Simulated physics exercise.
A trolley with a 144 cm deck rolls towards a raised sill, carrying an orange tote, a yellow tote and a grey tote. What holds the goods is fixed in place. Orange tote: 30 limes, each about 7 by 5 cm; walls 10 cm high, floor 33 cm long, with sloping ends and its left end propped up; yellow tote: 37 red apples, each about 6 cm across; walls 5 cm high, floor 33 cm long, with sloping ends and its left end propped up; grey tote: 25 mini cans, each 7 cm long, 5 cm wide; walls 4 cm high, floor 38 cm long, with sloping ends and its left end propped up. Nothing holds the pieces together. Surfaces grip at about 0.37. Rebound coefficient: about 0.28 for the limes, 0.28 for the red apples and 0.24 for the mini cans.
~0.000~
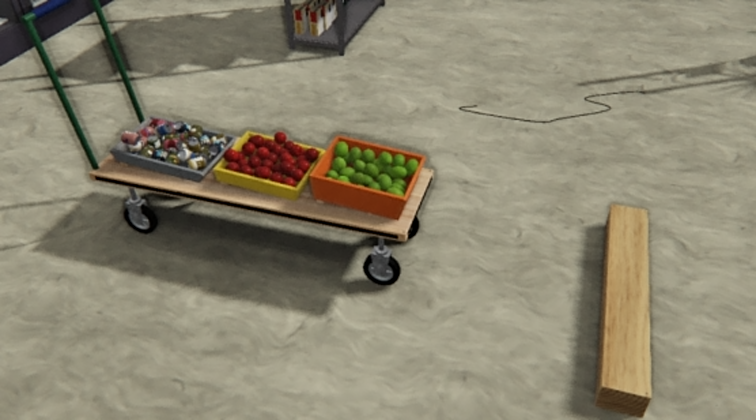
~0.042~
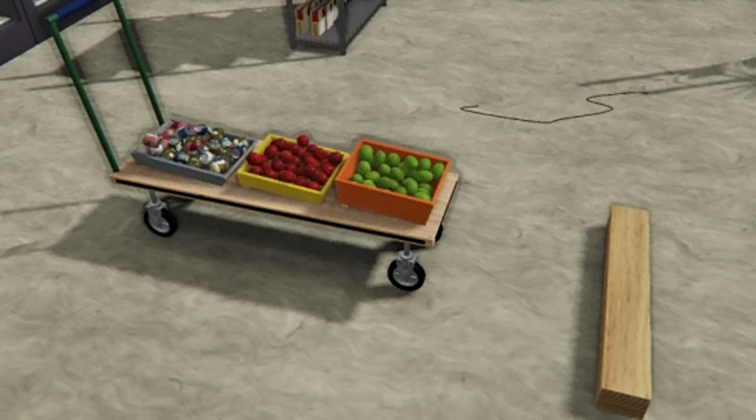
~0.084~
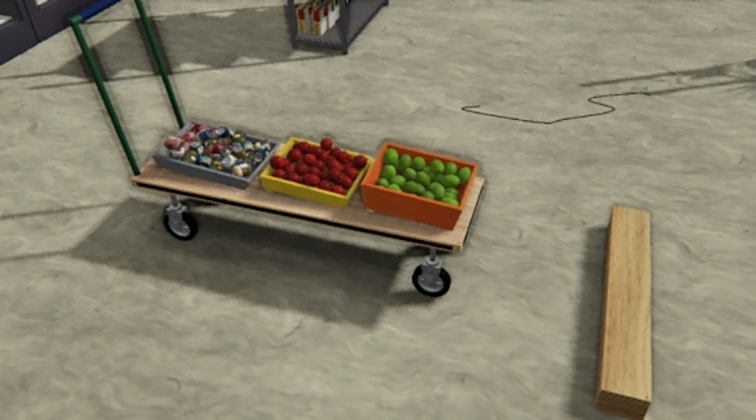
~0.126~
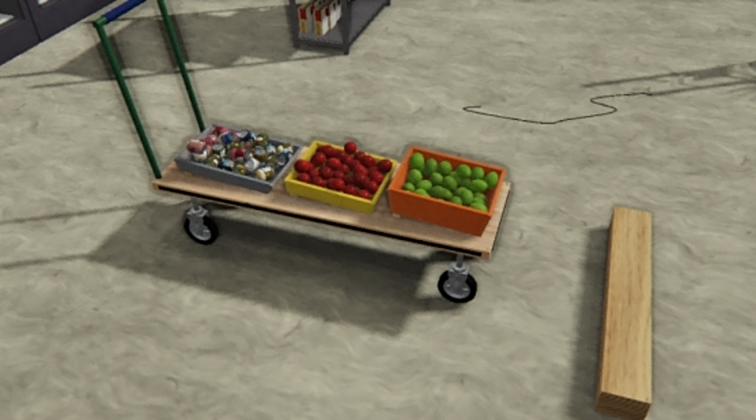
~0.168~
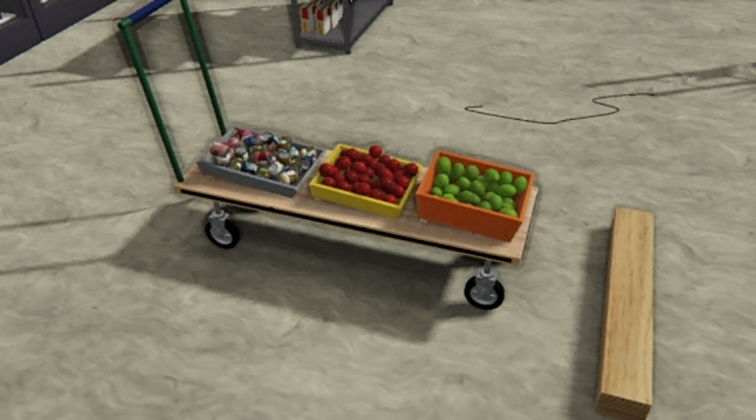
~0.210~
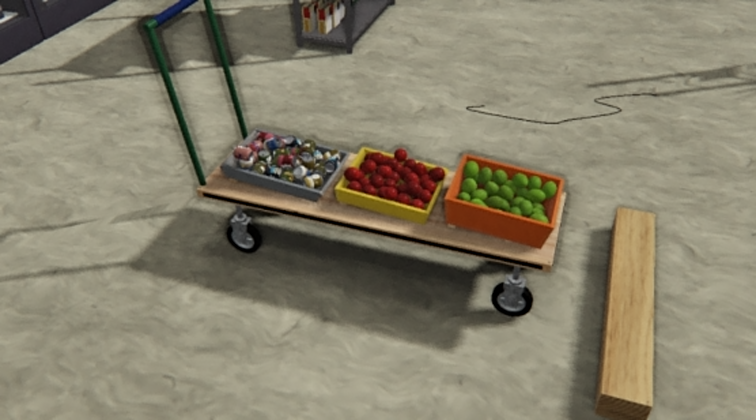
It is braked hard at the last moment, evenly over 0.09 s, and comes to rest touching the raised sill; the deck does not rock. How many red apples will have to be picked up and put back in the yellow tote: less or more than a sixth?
The yellow tote loses more than one in six of its red apples.
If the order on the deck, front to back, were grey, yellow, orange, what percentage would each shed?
In that case orange tote 10, yellow tote 40, grey tote 40 per cent.
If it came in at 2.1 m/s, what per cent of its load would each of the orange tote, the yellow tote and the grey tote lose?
Then orange tote 10, yellow tote 20, grey tote 20 per cent.
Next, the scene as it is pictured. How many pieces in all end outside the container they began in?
About 25.
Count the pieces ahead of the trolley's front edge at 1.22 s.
Some 5 pieces.
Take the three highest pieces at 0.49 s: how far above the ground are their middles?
Roughly 56 cm.
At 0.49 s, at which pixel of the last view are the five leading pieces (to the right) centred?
Around (642, 217).
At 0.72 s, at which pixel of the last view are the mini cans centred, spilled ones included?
Near (381, 179).
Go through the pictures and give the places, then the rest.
In the first picture (places track the rim corner closest to us here; the camera moves round a little), yellow tote (296, 189); orange tote (404, 198); 82 cm to go; all still inside.
The second picture shows yellow tote (320, 193); orange tote (431, 203); 71 cm to go.
The third picture shows yellow tote (345, 197); orange tote (459, 208); 60 cm to go.
The fourth picture shows yellow tote (371, 202); orange tote (489, 214); 49 cm to go.
The fifth picture shows yellow tote (398, 207); orange tote (519, 220); 38 cm to go.
The sixth picture shows yellow tote (426, 212); orange tote (551, 226); 27 cm to go; all still inside.
After 0.27 s, the brake bites.
After 0.37 s, the orange tote has all 30, the yellow tote is down by 1 of 37 and the grey tote is down by 1 of 25.
After 0.49 s, the orange tote is down by 2 of 30, the yellow tote is down by 8 of 37 and the grey tote is down by 4 of 25.
After 0.72 s, the orange tote is down by 4 of 30, the yellow tote is down by 13 of 37 and the grey tote is down by 7 of 25.
When it is over (at 1.22 s), the orange tote is down by 4 of 30, the yellow tote is down by 13 of 37 and the grey tote is down by 8 of 25. Asked share, 13 of 37, 35 per cent.
